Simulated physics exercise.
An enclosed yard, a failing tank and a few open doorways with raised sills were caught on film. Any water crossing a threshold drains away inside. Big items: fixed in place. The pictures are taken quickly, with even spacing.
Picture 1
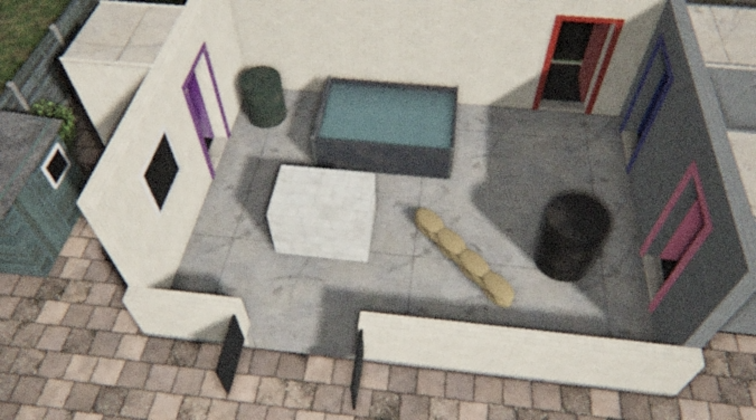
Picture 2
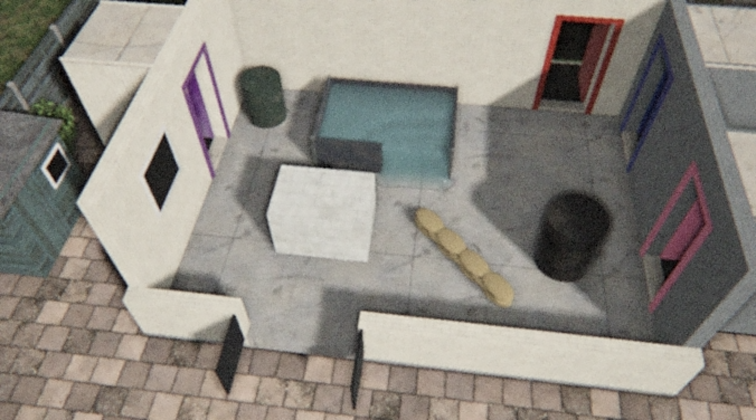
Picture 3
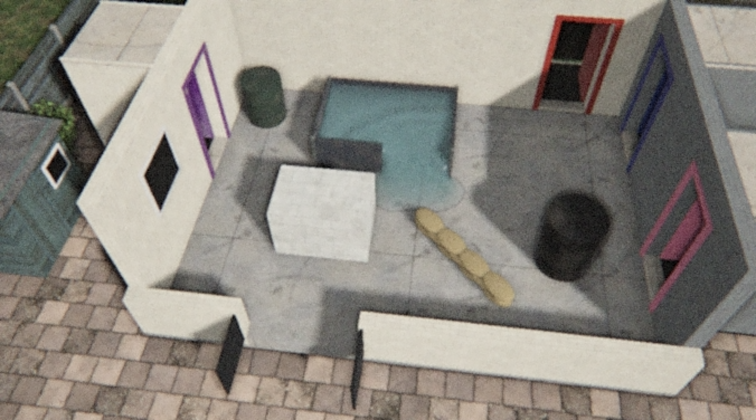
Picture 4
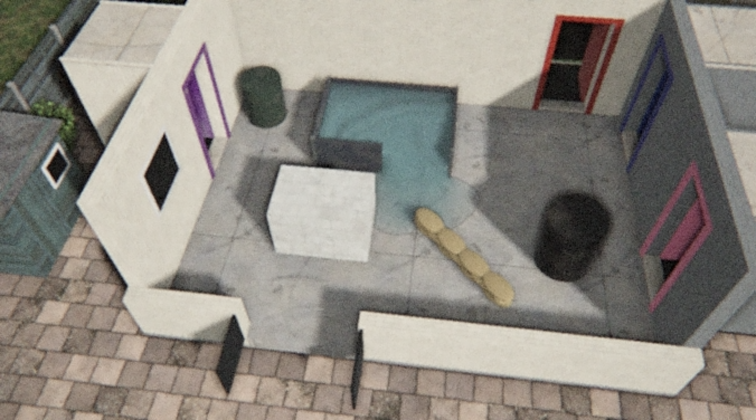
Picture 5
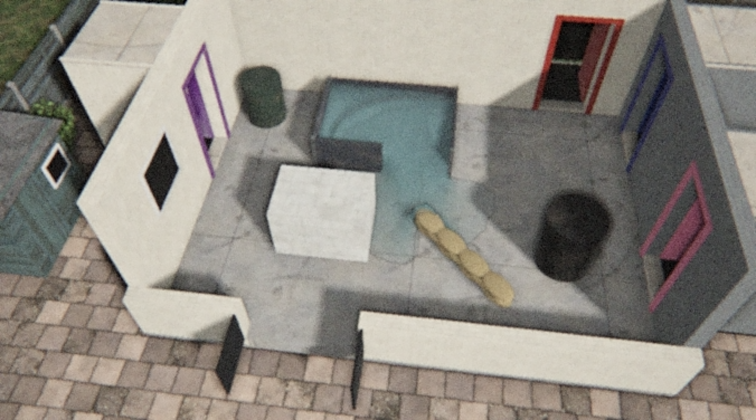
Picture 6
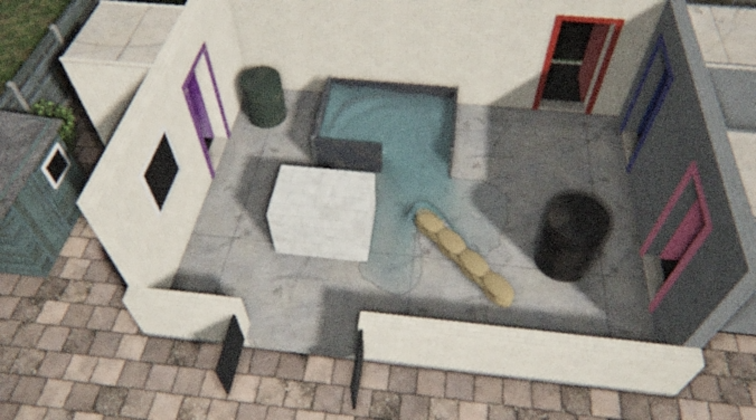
At the start, a walled yard holds a full, still tank of blue water behind a white block and a diagonal row of tan sacks. Part of the tank's near side opens and water pours out, spreading across the grey floor, then reaching the sacks and running forward between them and the block.
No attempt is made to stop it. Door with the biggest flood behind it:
Red.
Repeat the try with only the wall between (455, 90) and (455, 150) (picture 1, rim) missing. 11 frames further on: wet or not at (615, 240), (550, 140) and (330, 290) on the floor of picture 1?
In sequence the three spots come out wetted, then wetted, then still bare.
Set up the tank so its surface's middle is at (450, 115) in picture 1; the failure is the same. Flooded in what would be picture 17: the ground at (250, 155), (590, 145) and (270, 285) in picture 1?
Result, in order: Unaffected; unaffected; unaffected.
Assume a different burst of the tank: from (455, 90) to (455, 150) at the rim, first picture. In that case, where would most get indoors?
Answer: The door marked blue.
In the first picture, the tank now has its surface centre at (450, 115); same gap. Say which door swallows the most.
The answer is the one in red.
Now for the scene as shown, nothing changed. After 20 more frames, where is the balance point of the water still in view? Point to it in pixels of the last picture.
Somewhere around (448, 218) in the last view.
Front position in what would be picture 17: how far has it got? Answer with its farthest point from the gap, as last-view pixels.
Estimated pixel: (661, 369).
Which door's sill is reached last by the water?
I'd point to the red-painted one.
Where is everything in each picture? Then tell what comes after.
The open tank at (387, 116) is whole and still, in the first frame.
The front is at (378, 179), out from the gap at (415, 167), in the second frame.
Water pours out at (415, 167) and has run to (378, 203), in the third frame.
Water pours out at (415, 168) and has run to (388, 229), in the fourth frame.
The front is at (388, 256), out from the gap at (415, 168), in the fifth frame.
The front is at (395, 289), out from the gap at (415, 167), in the sixth frame.
A moment on, water covers 25 % of the floor; blue door not reached, pink door not reached, red door not reached, purple door not reached.
Next, water covers 40 % of the floor; blue door not reached, pink door not reached, red door not reached, purple door wet at the sill, nothing in.
Then, water covers 55 % of the floor; blue door wet at the sill, nothing in, pink door wet at the sill, nothing in, red door not reached, purple door wet at the sill, nothing in.
Later, water covers 70 % of the floor; blue door wet at the sill, nothing in, pink door some in, red door some in, purple door a trickle in.
In the end, water covers 95 % of the floor; blue door a trickle in, pink door some in, red door a lot in, purple door a trickle in; the red door has let in the most.
